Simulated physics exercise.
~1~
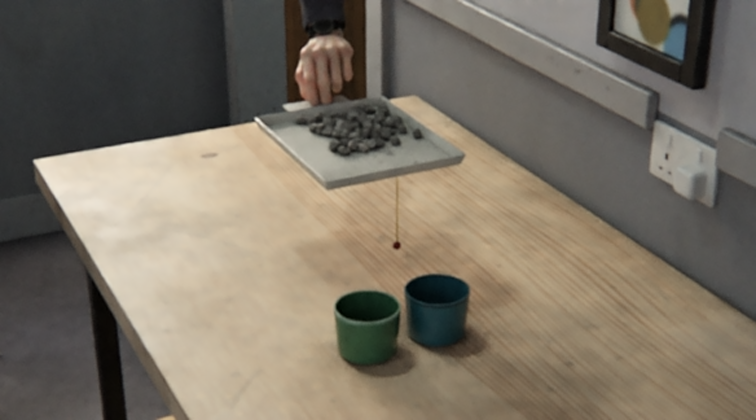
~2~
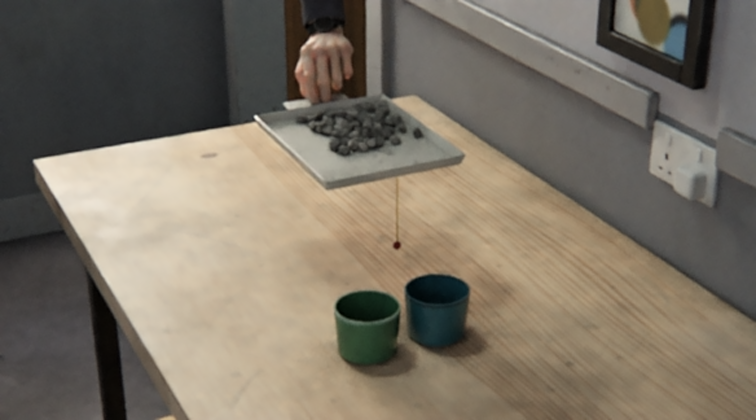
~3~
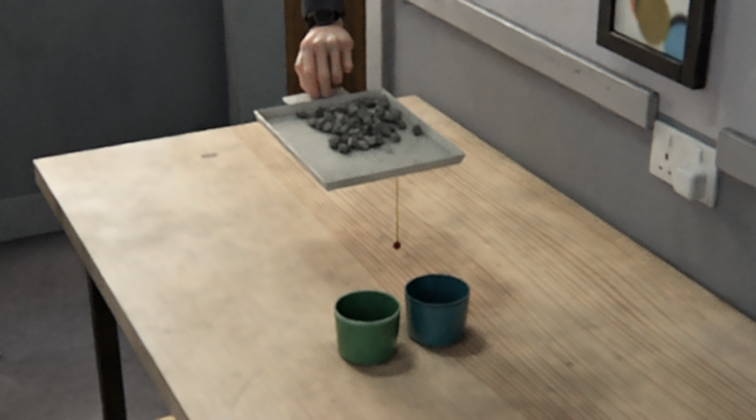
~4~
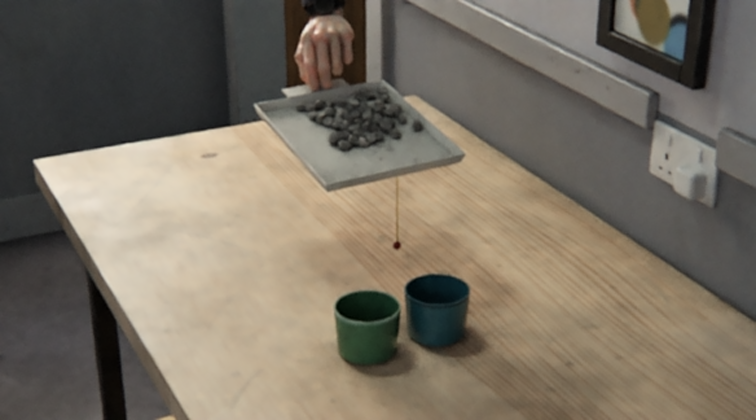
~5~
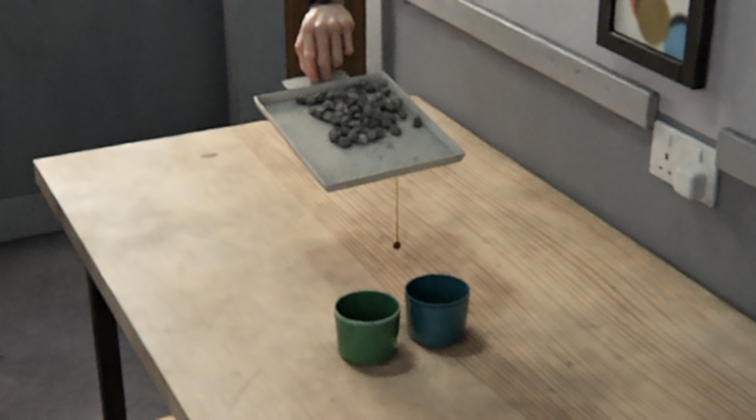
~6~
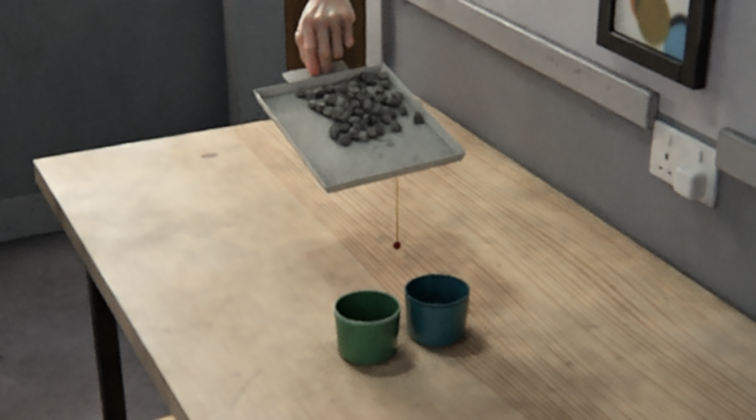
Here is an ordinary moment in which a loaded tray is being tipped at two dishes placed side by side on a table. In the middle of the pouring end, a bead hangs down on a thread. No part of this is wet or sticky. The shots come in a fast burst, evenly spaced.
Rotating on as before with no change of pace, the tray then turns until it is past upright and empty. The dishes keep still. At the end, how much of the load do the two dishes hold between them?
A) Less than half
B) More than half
A.
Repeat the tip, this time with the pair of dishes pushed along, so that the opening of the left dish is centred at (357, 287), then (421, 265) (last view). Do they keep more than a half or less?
At the first place more than half, at the second under half.
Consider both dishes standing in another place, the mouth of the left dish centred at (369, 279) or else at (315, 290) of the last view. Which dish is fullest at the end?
The first time it is the dish to the left, and the second time it is the dish to the right.
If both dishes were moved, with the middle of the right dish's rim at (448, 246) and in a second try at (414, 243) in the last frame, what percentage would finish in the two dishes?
Trial 1 around 10 percent, trial 2 around 0 percent.
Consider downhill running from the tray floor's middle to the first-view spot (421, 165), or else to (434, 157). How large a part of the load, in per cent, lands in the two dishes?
Roughly 0 % in the first case and 0 % in the second.
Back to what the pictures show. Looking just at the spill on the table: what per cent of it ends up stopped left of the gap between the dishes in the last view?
I'd put it at close to 80 per cent.
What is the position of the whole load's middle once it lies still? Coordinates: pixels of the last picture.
Somewhere close to (375, 316) in the last picture.
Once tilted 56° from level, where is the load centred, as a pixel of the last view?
The middle of the pieces shows up near (369, 169).
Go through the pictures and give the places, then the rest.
Corners of the pouring end near (327, 180) and (462, 154), level; middle of the load near (355, 127), bits of gravel; left dish near (382, 339); right dish near (452, 321); bead on its thread near (397, 245), in the first frame.
Corners of the pouring end near (327, 180) and (462, 153), level; middle of the load near (355, 125), in the second frame.
Corners of the pouring end near (327, 181) and (462, 153), tipped barely, lowest at the left corner; middle of the load near (355, 122), in the third frame.
Corners of the pouring end near (327, 182) and (462, 152), tipped a little, lowest at the left corner; middle of the load near (355, 116), in the fourth frame.
Corners of the pouring end near (327, 183) and (462, 152), tipped a little, lowest at the left corner; middle of the load near (355, 111), in the fifth frame.
Corners of the pouring end near (328, 184) and (462, 151), tipped a little, lowest at the left corner; middle of the load near (355, 105); left dish near (382, 339); right dish near (452, 321), in the sixth frame.
Shortly afterwards, tray tipped steeply; the bulk on the tray; a little in the air.
Next, tray tipped right over; near a third on the tray; only a few in the left dish; only a few in the right dish; near a third outside both; near a quarter in the air.
Some moments later, tray tipped past a quarter turn; only a few in the left dish; only a few in the right dish; all but a few outside both.
In the end, tray tipped past a quarter turn; only a few in the left dish; only a few in the right dish; all but a few outside both.
